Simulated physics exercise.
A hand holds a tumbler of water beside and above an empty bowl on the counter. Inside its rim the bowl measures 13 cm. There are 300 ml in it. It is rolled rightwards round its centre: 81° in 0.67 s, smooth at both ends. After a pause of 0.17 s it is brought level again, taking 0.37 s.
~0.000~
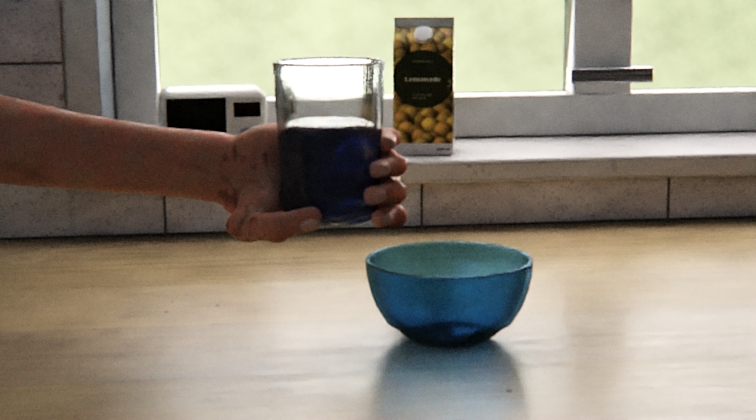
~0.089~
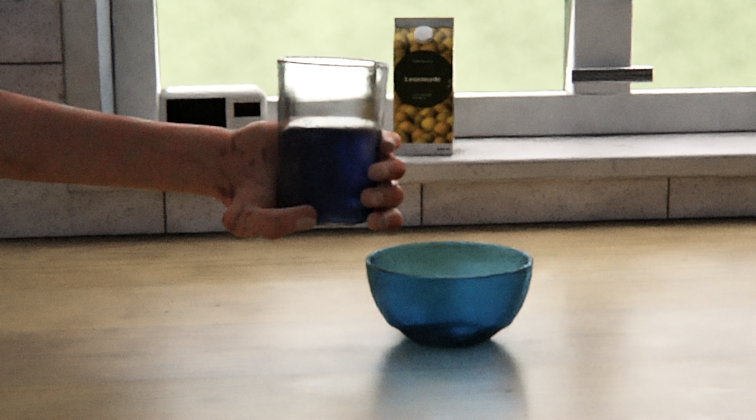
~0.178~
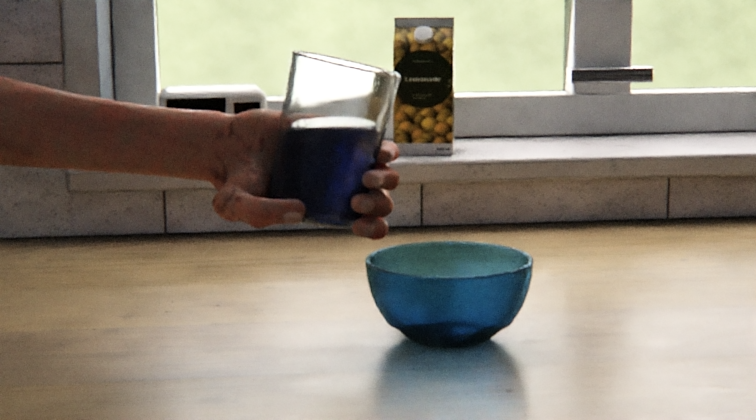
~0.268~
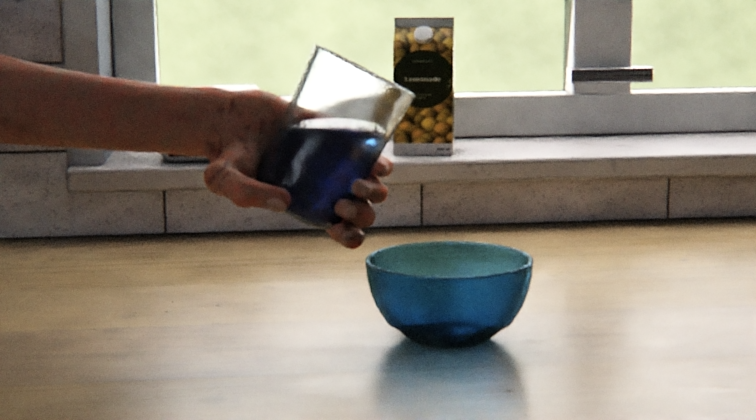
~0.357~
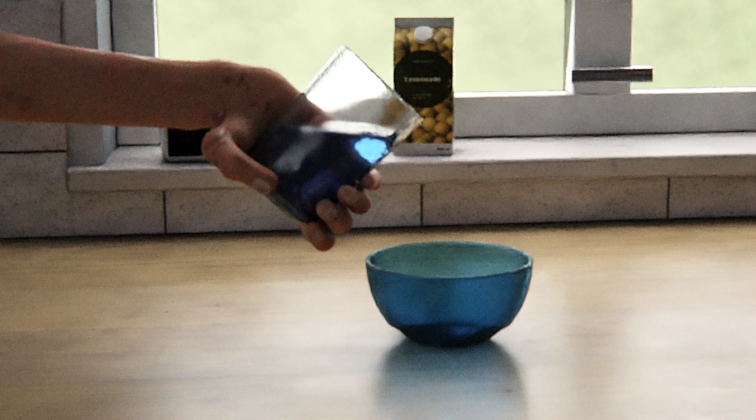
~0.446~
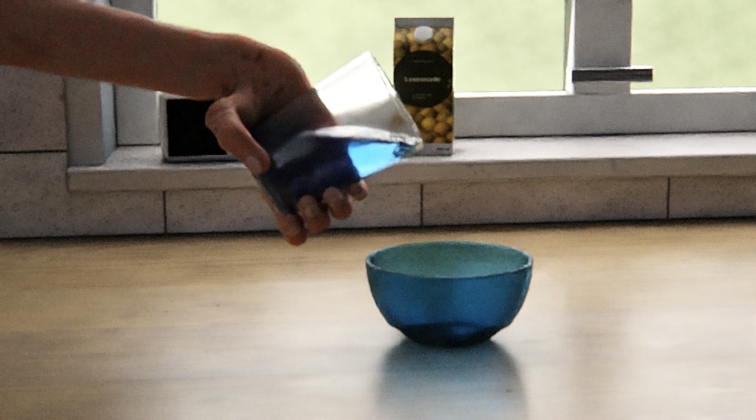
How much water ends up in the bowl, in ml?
About 160 ml.
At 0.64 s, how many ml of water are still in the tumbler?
Some 250 ml.
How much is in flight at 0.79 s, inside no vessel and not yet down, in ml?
Close to 60 ml.
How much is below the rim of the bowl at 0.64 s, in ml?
Close to 10 ml.
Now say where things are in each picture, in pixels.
In the first picture, it leans 0°; its right rim is at (383, 63); the water meets the walls at (299, 124) and (361, 122); the bowl's rim runs from (368, 264) to (529, 259).
In the second picture, it leans 3°; its right rim is at (387, 67); the water meets the walls at (298, 124) and (362, 122).
In the third picture, it leans 13°; its right rim is at (398, 77); the water meets the walls at (293, 127) and (369, 123).
In the fourth picture, it leans 28°; its right rim is at (411, 97); the water meets the walls at (283, 137) and (374, 126).
In the fifth picture, it leans 45°; its right rim is at (420, 122); the water meets the walls at (266, 144) and (381, 131).
In the sixth picture, it leans 61°; its right rim is at (420, 147); the water meets the walls at (258, 133) and (402, 138).
By 0.64 s the tilt is 81° and the bowl has 10 ml, the tumbler 255 ml, and 0 ml is on the counter.
By 0.79 s the tilt is 81° and the bowl has 60 ml, the tumbler 185 ml, and 0 ml is on the counter.
By 0.94 s the tilt is 68° and the bowl has 120 ml, the tumbler 140 ml, and 0 ml is on the counter.
By 1.10 s the tilt is 17° and the bowl has 155 ml, the tumbler 135 ml, and 10 ml is on the counter.
At rest the bowl has 160 ml, the tumbler 135 ml, and 15 ml is on the counter.
